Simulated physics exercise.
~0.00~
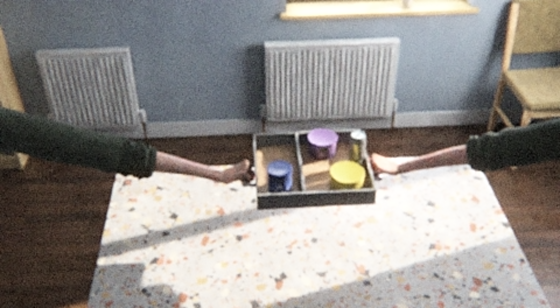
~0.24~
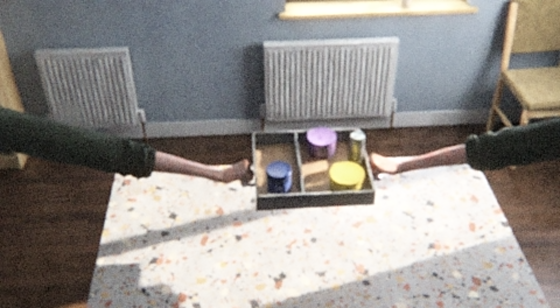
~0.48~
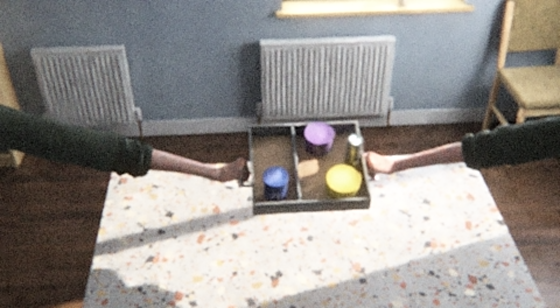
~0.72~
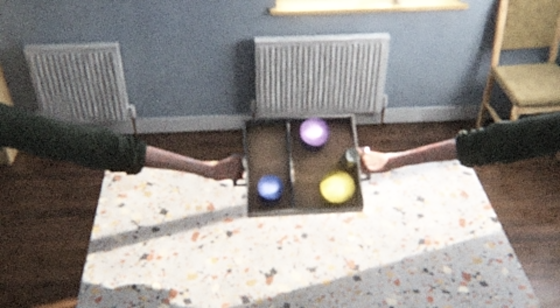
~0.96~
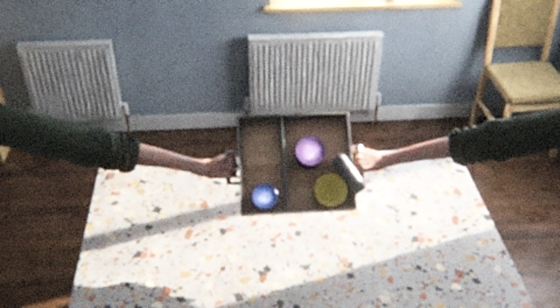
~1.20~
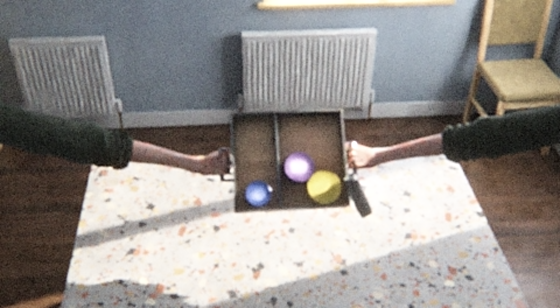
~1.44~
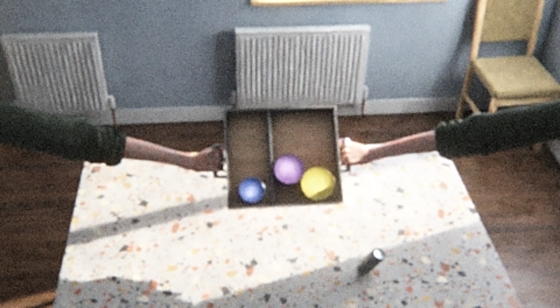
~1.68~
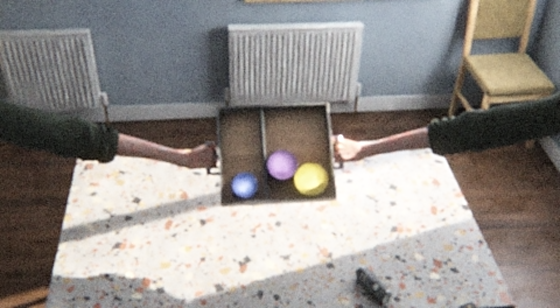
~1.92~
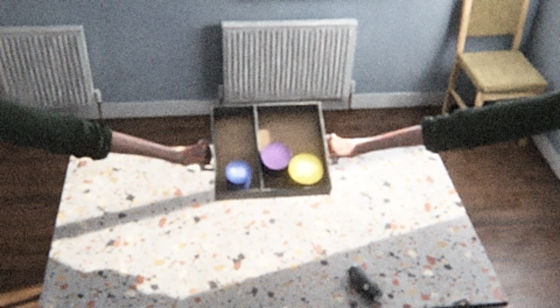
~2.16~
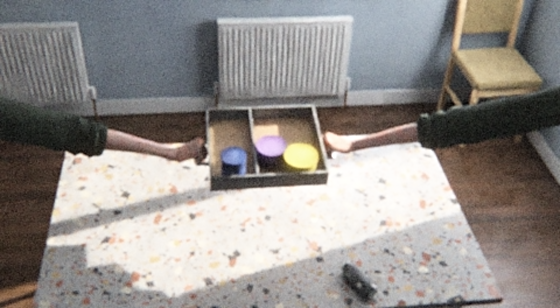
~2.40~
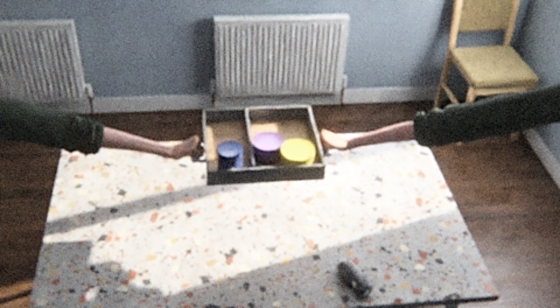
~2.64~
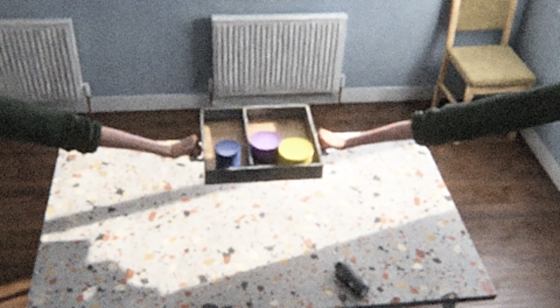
Two hands in dark sleeves grip an open, divided crate from either side above a pale speckled table, seen from above and in front, with radiators on a blue wall and a wooden chair at right. A blue tin sits in the left section, with a purple tub, a yellow tub and a small grey can in the right. The hands tip the crate steeply, near side down, and the purple tub slides towards the near wall. The can topples over the edge and drops onto the table. The hands level the crate, keeping the other three inside, while the can lies on its side.
